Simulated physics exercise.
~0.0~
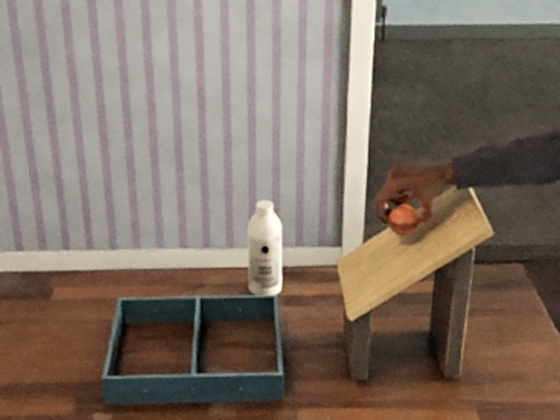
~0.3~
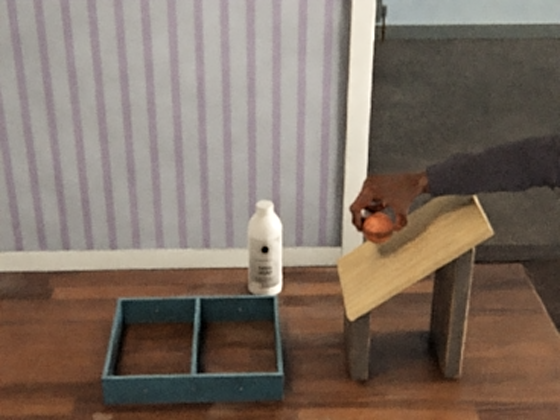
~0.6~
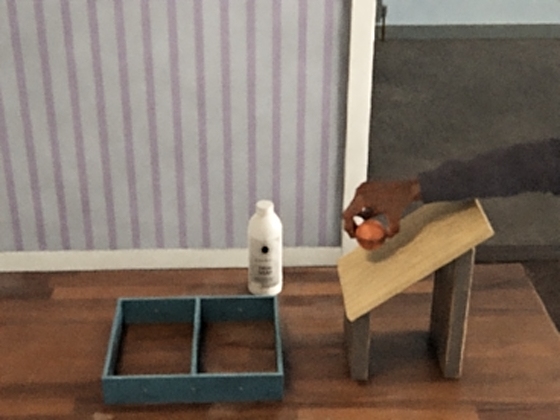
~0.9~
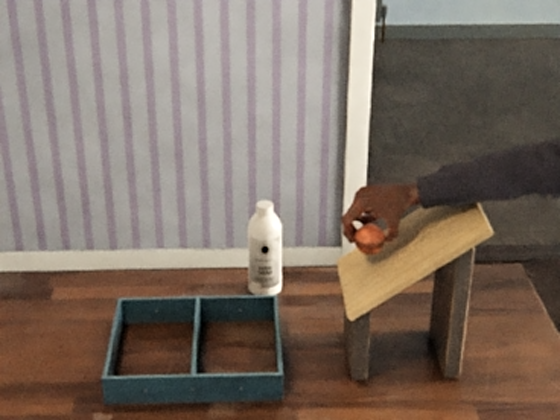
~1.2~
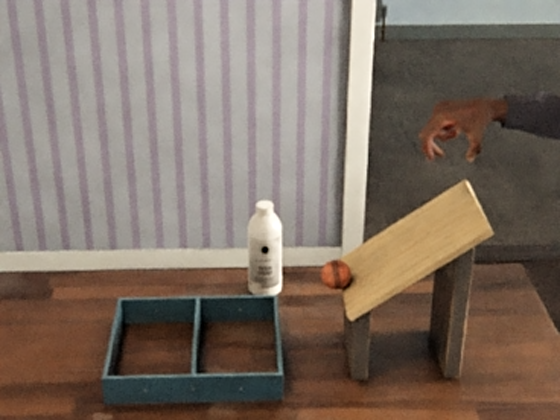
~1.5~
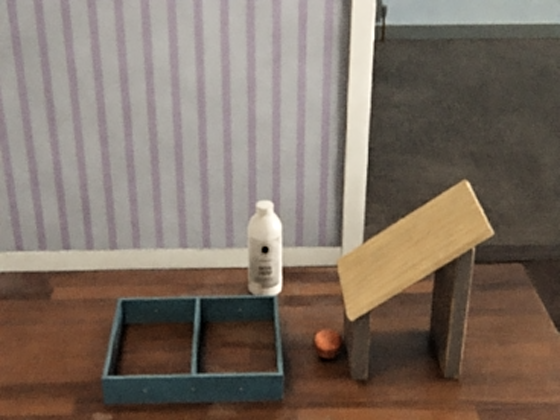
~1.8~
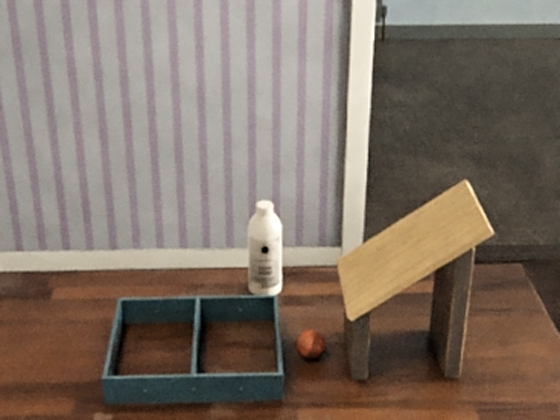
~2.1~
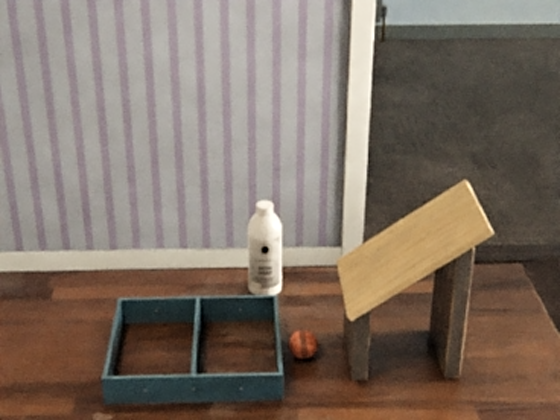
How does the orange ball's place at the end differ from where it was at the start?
At the start the orange ball was held in a hand over the upper part of the slanted board. By the end it sat lower and further left, on the wooden surface between the board and the tray.
